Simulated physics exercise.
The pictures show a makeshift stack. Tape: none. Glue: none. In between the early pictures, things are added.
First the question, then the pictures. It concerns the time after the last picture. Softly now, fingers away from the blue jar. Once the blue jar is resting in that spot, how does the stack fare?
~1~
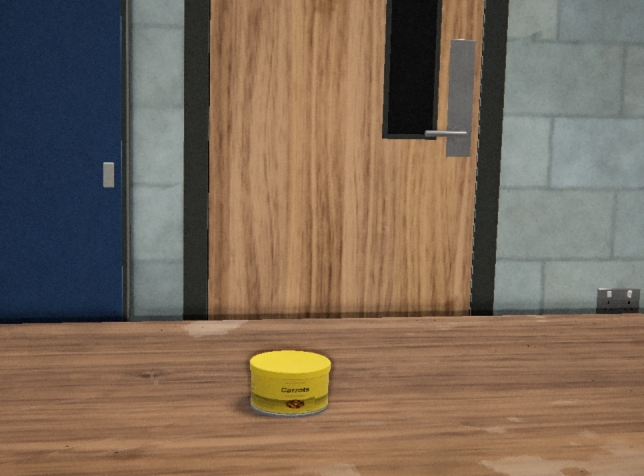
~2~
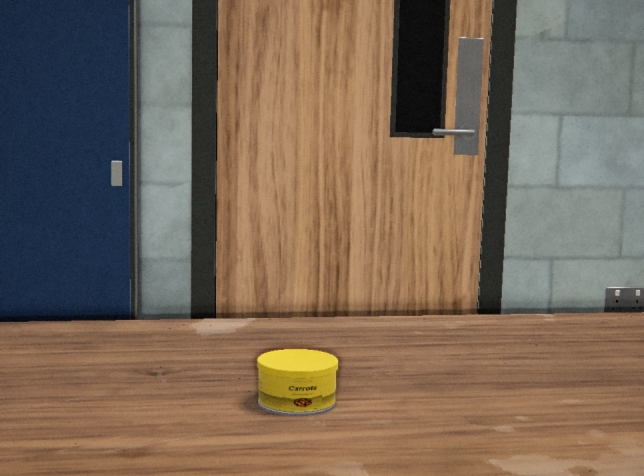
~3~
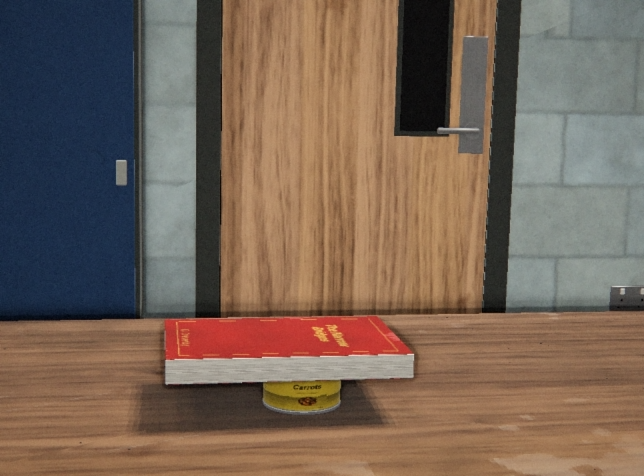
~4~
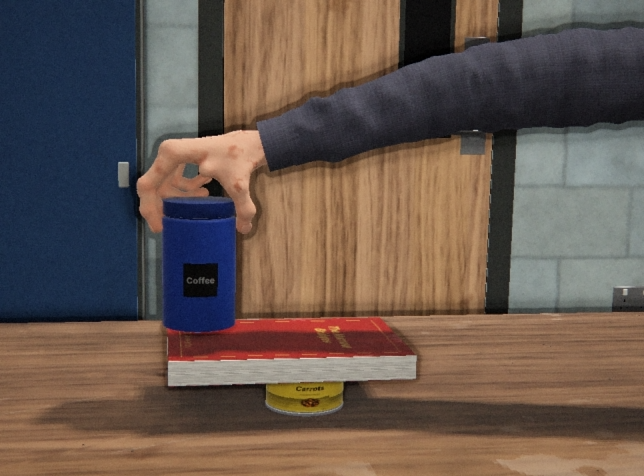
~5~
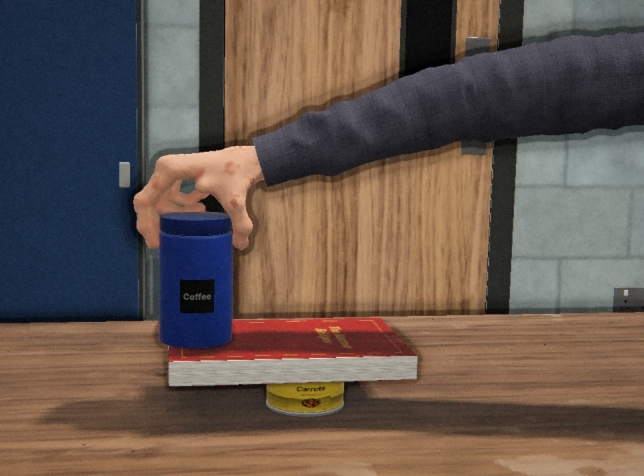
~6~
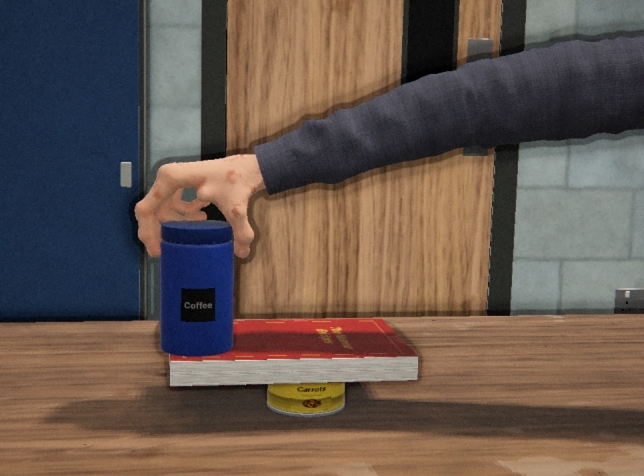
Looks to me like it is not stable after that.
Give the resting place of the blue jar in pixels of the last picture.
Roughly pixel (47, 403) in the last picture.
Then, 0.40 s past the last view, blue jar now fallen; red book rocked 25° from its first pose.
Then, 0.50 s past the last view, red book rocked 11° from its first pose; yellow tub rocked 3° from its first pose.
Finally, fallen, blue jar; the other 2 still in place. Final places as the last picture's camera would see them, blue jar near (47, 402). The stack comes apart.
